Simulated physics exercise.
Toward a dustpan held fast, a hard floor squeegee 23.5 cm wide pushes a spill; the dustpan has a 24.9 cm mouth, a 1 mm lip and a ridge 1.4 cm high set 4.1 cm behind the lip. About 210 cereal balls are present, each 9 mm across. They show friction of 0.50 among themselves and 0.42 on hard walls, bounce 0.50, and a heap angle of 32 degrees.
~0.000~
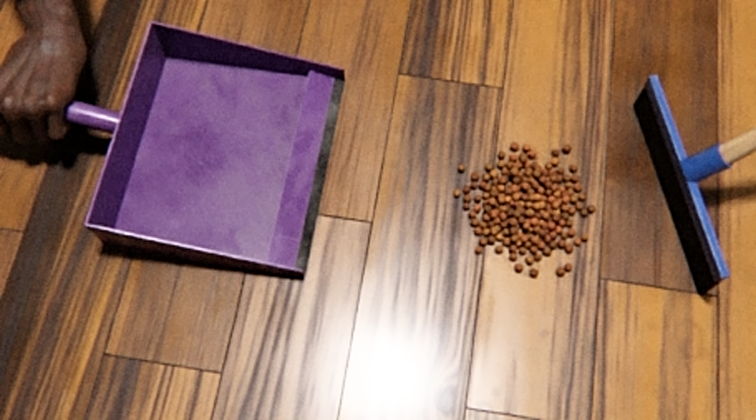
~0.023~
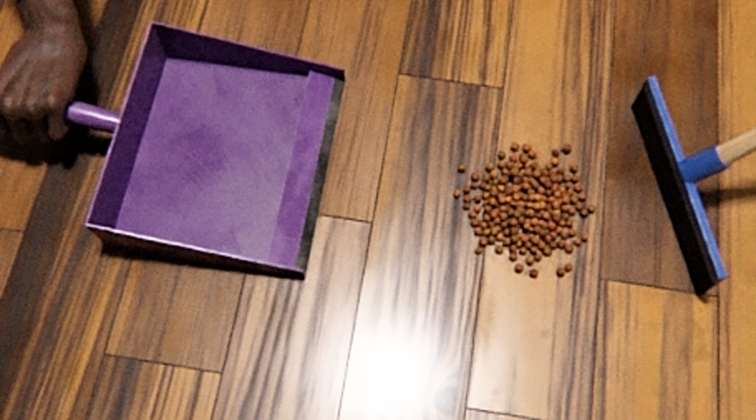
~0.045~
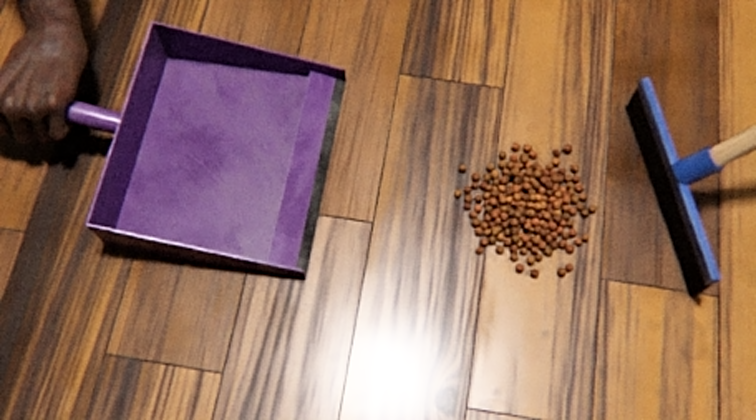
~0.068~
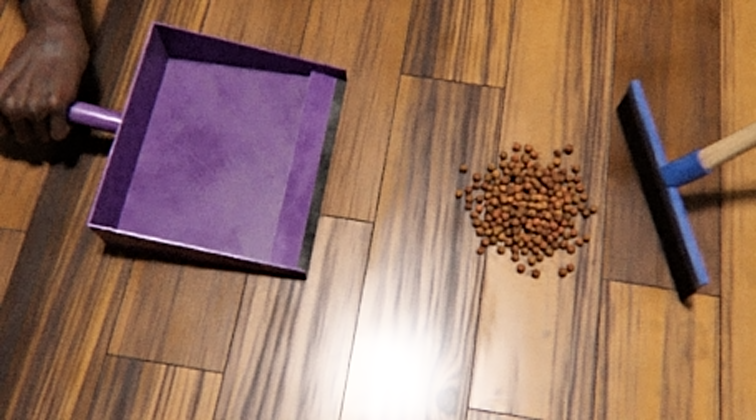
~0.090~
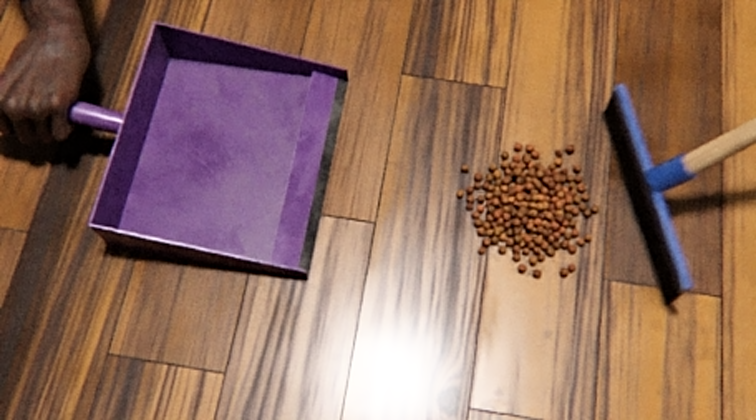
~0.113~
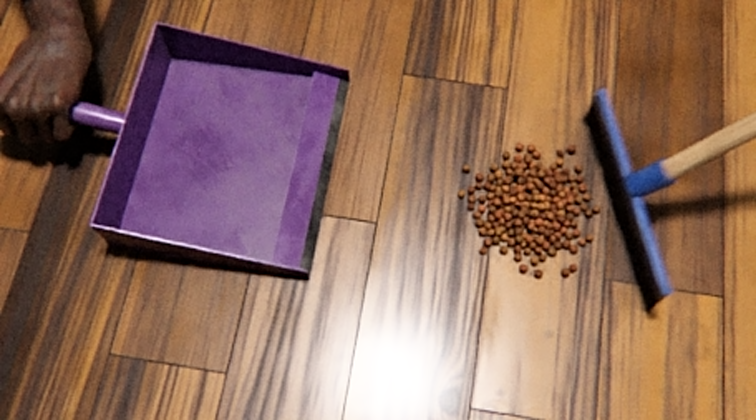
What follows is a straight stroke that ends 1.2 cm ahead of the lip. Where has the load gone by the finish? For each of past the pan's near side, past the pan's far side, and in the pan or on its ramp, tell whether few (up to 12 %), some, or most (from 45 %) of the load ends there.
Past the pan's near side: Some, past the pan's far side: Few, in the pan or on its ramp: Some.
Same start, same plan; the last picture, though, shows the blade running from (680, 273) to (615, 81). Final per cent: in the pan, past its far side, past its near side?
Pan 20; far 0; near 10.
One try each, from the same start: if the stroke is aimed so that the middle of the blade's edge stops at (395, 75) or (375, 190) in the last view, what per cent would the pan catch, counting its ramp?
The two tries give roughly 15 and 40 %.
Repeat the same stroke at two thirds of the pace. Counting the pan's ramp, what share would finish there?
It would be near 20 per cent.
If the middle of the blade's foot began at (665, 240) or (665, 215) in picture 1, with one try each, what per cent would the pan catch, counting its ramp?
Close to 25 in a hundred, then close to 35 in a hundred.
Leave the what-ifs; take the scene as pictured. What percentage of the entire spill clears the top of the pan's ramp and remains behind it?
About 15 %.
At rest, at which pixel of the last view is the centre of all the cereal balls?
(297, 254).
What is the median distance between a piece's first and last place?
That distance is around 28 cm.
After 0.26 s, middle of the blade 18 cm from the lip; 0 % over the lip, far side 0 %, near side 5 %.
Then, at 0.36 s, middle of the blade 8 cm from the lip; 0 % over the lip, far side 0 %, near side 20 %.
Then, at 0.59 s, middle of the blade 5 cm from the lip; 40 % over the lip, far side 0 %, near side 35 %.
At rest (1.2 s), near side 35 %, far side 0 %, pan 35 %, in front of the lip or behind the blade 30 %.
